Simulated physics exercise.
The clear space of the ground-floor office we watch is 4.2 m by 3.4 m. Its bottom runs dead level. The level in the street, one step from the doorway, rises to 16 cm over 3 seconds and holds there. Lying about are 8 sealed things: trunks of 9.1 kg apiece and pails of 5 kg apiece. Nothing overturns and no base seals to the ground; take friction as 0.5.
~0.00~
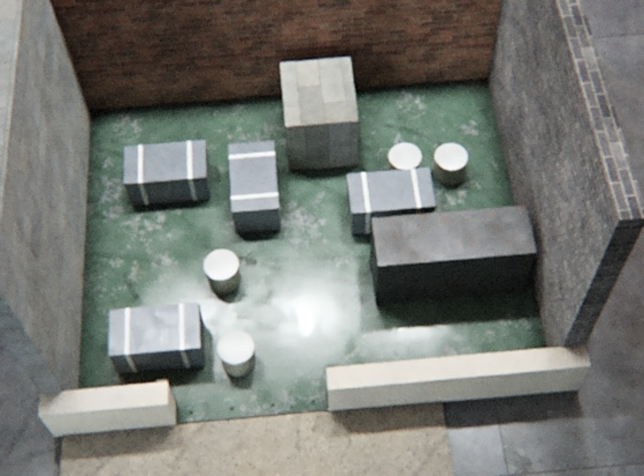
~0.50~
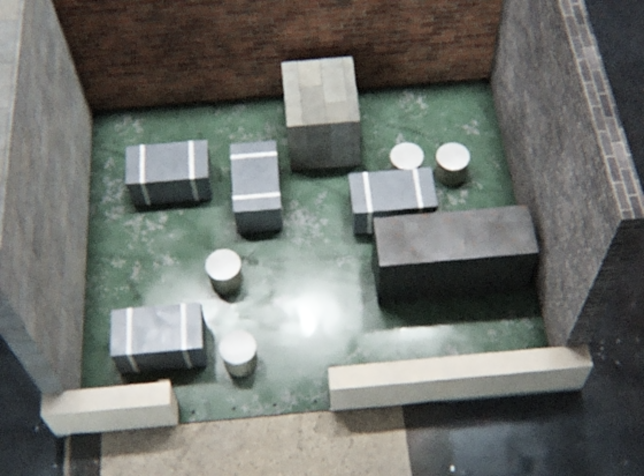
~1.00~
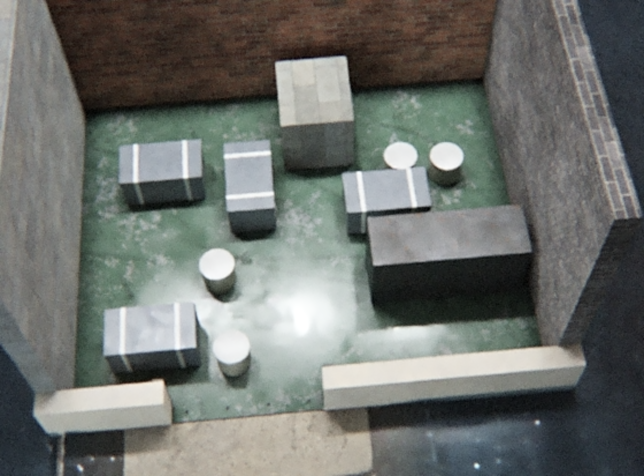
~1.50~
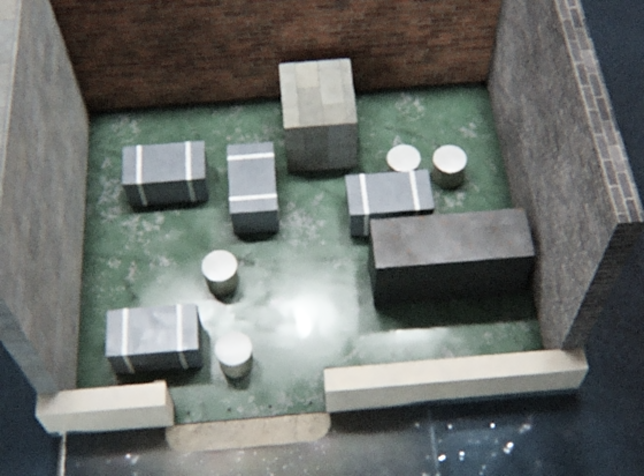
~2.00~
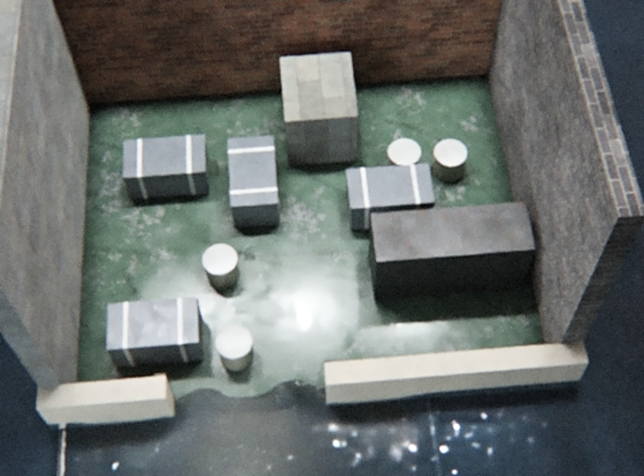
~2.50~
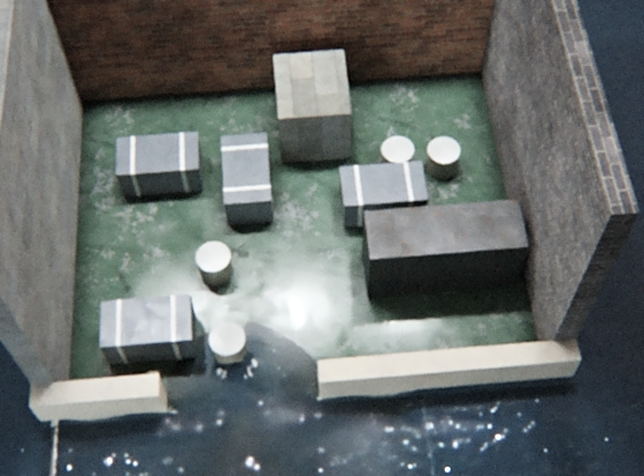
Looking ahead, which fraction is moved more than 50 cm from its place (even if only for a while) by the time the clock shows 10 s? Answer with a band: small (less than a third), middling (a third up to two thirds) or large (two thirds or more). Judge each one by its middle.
Large.
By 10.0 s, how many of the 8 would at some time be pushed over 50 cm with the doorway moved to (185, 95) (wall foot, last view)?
You'd get 5 in that case.
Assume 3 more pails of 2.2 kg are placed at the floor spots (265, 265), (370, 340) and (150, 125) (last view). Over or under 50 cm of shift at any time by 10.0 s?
In turn: Over, short of it, less.
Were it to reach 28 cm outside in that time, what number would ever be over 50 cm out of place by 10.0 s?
So the tally would be 8.
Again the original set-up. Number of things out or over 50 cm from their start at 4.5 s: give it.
By my tally, 2.
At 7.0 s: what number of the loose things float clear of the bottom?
I'd say 5 of them.
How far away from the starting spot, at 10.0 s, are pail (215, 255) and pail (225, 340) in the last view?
In that order: 120 cm, 300 cm.
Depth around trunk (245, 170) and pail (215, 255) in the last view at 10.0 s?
First about 9 cm, second about 11 cm.
After 3.5 s 1 of 8 are over 50 cm from their spots; 0 afloat.
After 4.5 s 2 of 8 are over 50 cm from their spots; 0 afloat.
After 7.0 s 6 of 8 are over 50 cm from their spots; 5 afloat.
After 10.0 s 5 of 8 are over 50 cm from their spots, and 7 have been at some point; 7 afloat.
